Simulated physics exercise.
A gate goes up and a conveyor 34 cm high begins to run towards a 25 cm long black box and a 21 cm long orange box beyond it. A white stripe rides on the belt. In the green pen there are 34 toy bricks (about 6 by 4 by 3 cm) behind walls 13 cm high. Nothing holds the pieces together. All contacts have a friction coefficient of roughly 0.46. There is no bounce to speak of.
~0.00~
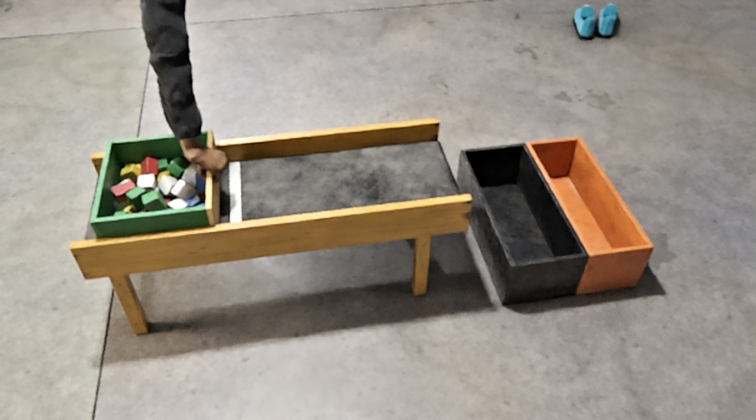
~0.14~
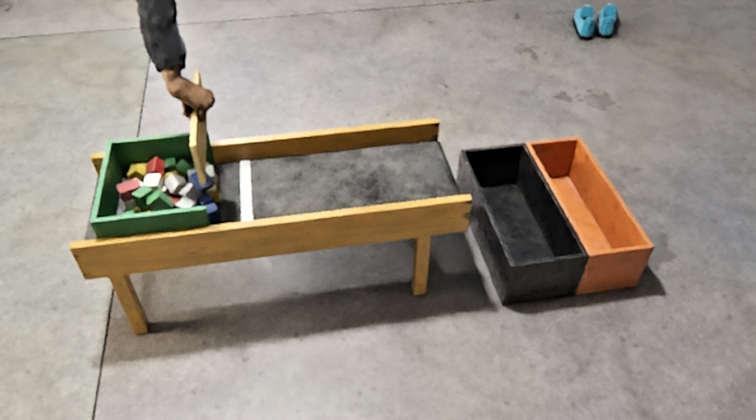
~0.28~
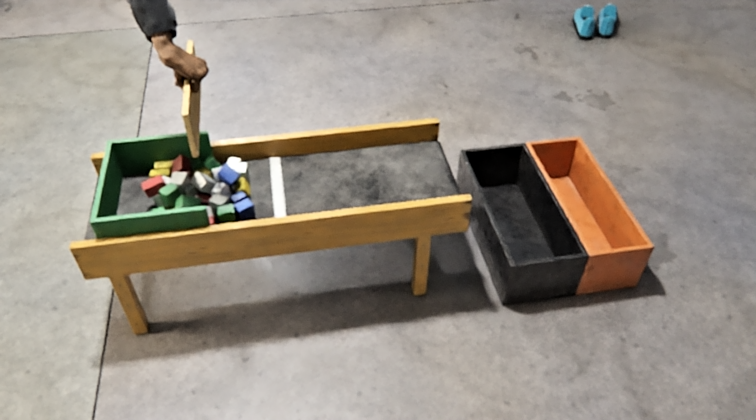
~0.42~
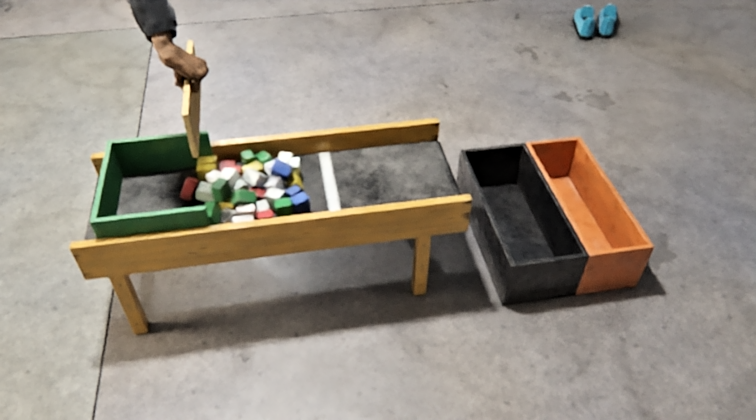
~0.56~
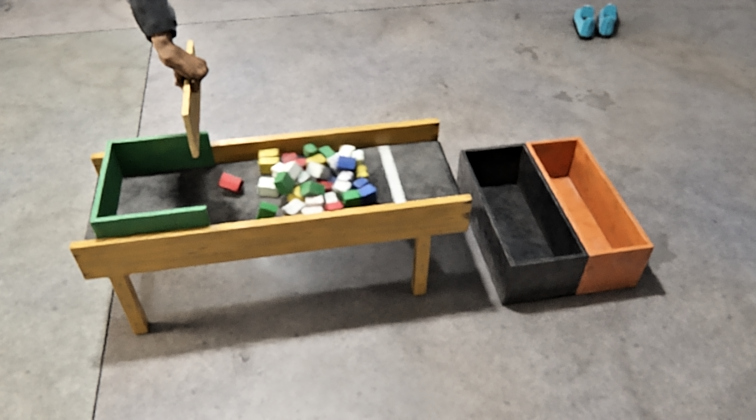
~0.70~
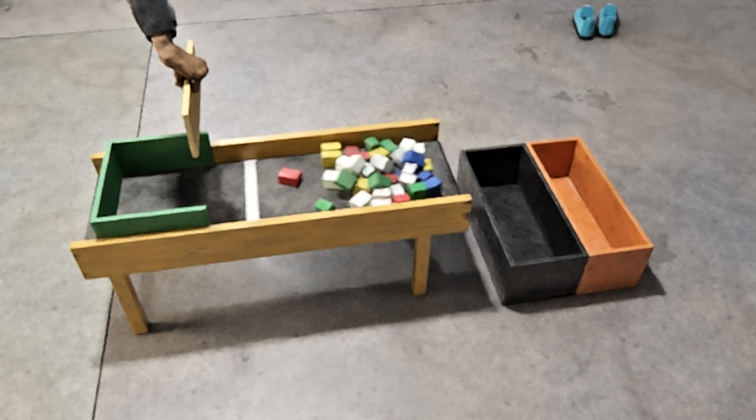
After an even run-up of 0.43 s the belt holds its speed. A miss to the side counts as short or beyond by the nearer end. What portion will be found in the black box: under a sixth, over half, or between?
In the end upwards of half of them are in the black box.
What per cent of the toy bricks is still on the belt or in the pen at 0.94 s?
About 20 per cent.
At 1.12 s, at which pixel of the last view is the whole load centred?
At about (535, 206).
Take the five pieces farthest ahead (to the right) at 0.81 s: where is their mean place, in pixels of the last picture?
At about (472, 167).
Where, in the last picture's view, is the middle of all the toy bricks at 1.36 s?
Near (532, 225).
After 0.81 s, 26 on the belt and 8 in the air.
After 0.94 s, 1 in the black box, 7 on the belt and 26 in the air.
After 1.12 s, 28 in the black box and 6 in the air.
When it is over (at 1.36 s), 34 in the black box. Asked share, 34 of 34, 100 per cent.
